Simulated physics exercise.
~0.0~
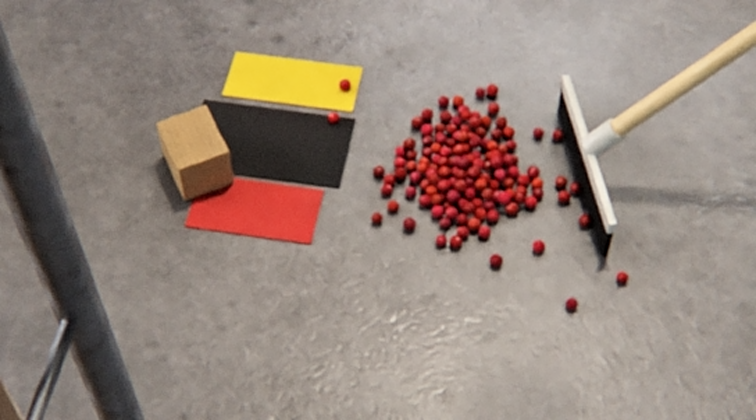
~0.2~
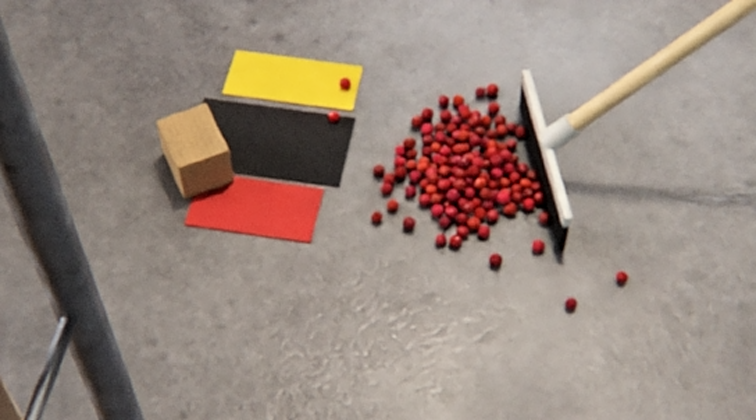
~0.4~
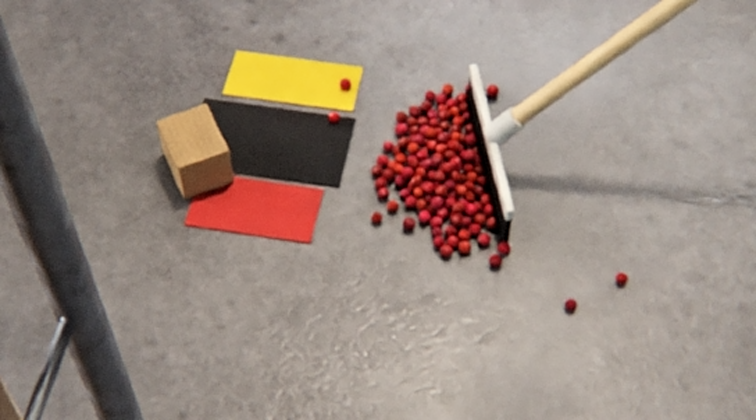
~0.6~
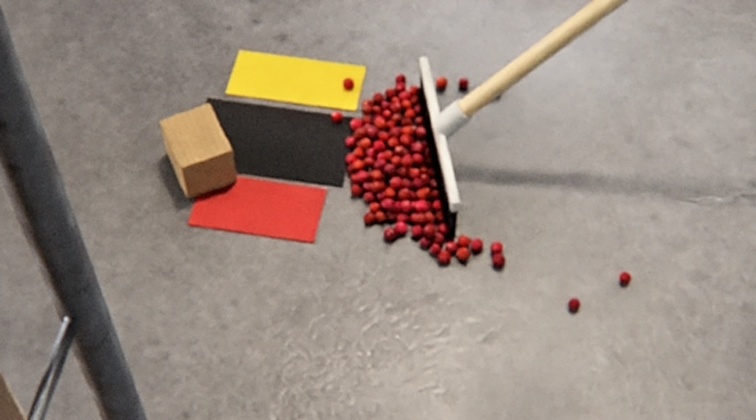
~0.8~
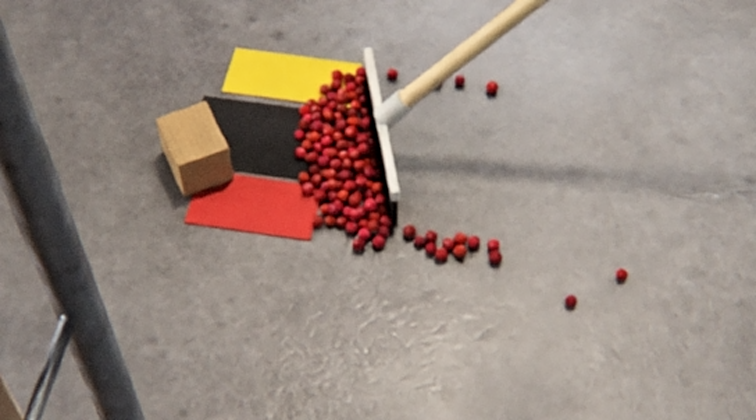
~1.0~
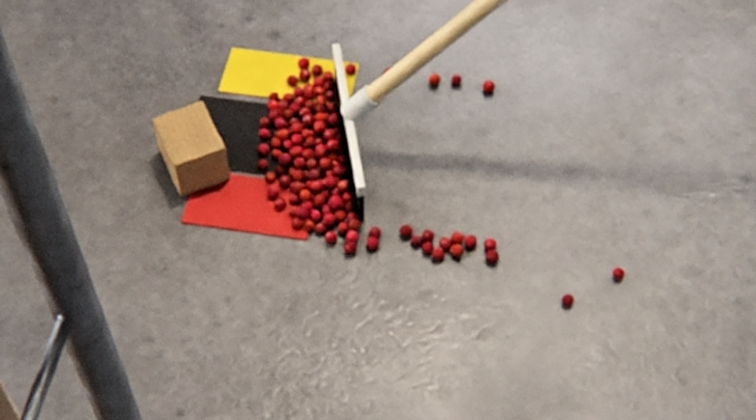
The footage shows a long-handled squeegee pushing a pile of red berries leftward across a grey floor toward a wooden block, leaving a few stragglers behind. The berries end bunched against the blade, mostly over the black mat, with some on the yellow and red mats and others on bare floor.
